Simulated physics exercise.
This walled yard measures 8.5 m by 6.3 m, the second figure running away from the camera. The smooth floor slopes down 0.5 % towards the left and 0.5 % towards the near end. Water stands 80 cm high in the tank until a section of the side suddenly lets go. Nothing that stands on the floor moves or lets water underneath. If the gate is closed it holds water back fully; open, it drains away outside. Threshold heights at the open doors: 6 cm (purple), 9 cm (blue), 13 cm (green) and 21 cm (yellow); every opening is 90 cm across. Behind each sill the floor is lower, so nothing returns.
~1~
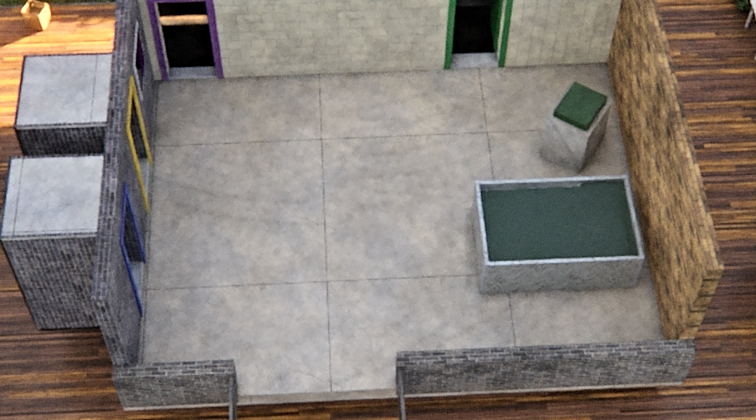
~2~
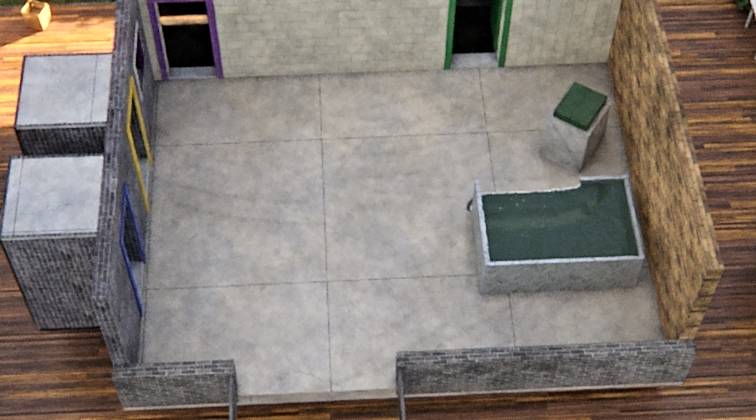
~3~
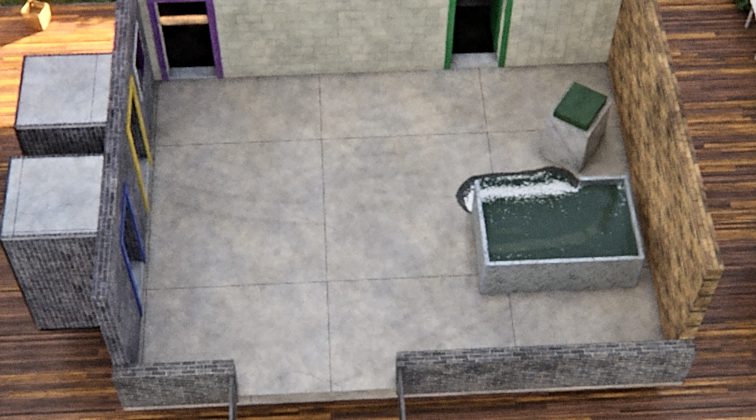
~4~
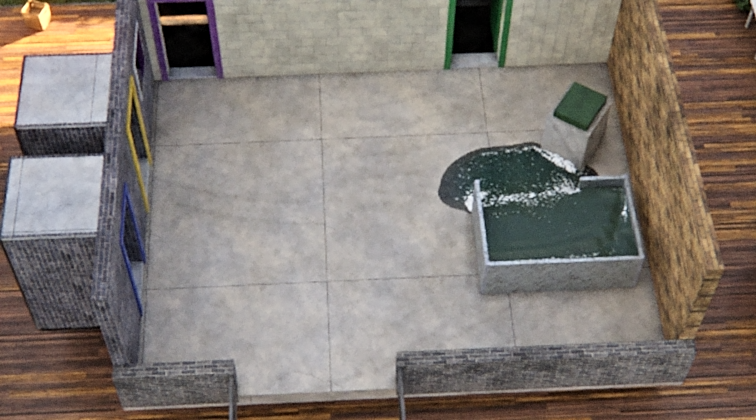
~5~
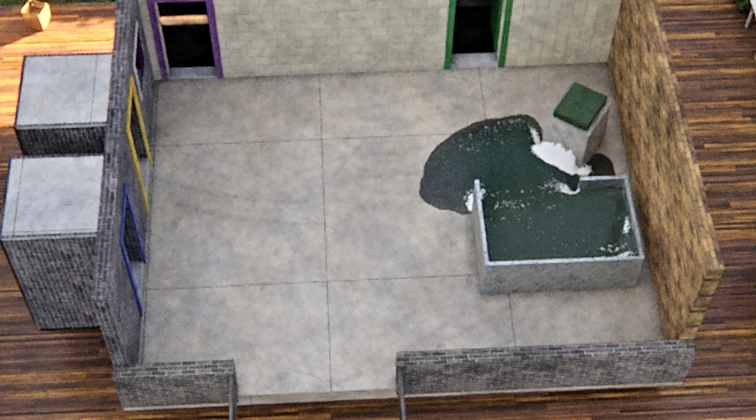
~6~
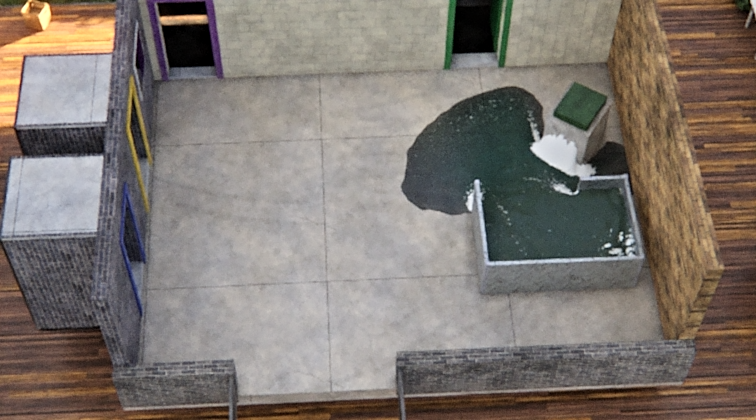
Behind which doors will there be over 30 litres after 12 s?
Door by door: At the purple door it goes over the limit; at the blue door it keeps below the limit; at the green door it goes over the limit; at the yellow door it stays under the limit.
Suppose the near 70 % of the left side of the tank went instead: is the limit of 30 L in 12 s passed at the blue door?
Then: Blue over.
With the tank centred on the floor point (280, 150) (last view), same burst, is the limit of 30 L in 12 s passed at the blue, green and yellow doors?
Then: Blue below, green under, yellow under.
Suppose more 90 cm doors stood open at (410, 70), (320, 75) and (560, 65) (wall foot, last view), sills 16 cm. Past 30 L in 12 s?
In turn: Above, under, below.
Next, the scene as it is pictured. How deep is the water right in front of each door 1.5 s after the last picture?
Depths in cm: Purple 0, blue 0, green 33, yellow 0.
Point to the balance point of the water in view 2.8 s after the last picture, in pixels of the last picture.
At about (457, 150).
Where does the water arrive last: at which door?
Last comes the blue one.
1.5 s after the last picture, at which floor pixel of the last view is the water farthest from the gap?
At about (271, 77).
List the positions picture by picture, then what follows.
The first frame shows still water, 80 cm deep, in the tank at (557, 222).
In the second frame, water pours out on the tank's far side and has run 0.9 m, to a hidden place; typically 10 cm deep outside, 80 cm at the tank's back.
In the third frame, the front is at (462, 195), 1.1 m from the gap on the tank's far side; 1.4 m2 of floor is under water; 79 cm left at the back of the tank.
In the fourth frame, the front is at (452, 171), 1.5 m from the gap on the tank's far side; 2.8 m2 of floor is under water; 72 cm left at the back of the tank.
In the fifth frame, the front is at (529, 119), 2.1 m from the gap on the tank's far side; 4.5 m2 of floor is under water; 68 cm left at the back of the tank.
In the sixth frame, the front is at (511, 90), 2.8 m from the gap on the tank's far side; 6.2 m2 of floor is under water; 68 cm left at the back of the tank.
Then, 0.7 s after the last picture water covers 25 % of the floor and is deepest (42 cm) near (546, 167); purple door not reached, blue door not reached, green door 28 cm at the sill, 76 L in, yellow door not reached.
Then, 1.5 s after the last picture water covers 35 % of the floor and is deepest (38 cm) near (463, 69); purple door not reached, blue door not reached, green door 33 cm at the sill, 226 L in, yellow door not reached.
Then, 2.8 s after the last picture water covers 45 % of the floor and is deepest (30 cm) near (155, 82); purple door 7 cm at the sill, 0 L in, blue door not reached, green door 21 cm at the sill, 320 L in, yellow door not reached.
Then, 6.3 s after the last picture water covers 75 % of the floor and is deepest (17 cm) near (138, 376); purple door 12 cm at the sill, 54 L in, blue door 6 cm at the sill, 0 L in, green door 10 cm at the sill, 344 L in, yellow door 11 cm at the sill, 0 L in.
Then, 11.3 s after the last picture water covers 95 % of the floor and is deepest (12 cm) near (138, 386); purple door 8 cm at the sill, 94 L in, blue door 8 cm at the sill, 0 L in, green door 3 cm at the sill, 345 L in, yellow door 8 cm at the sill, 0 L in.
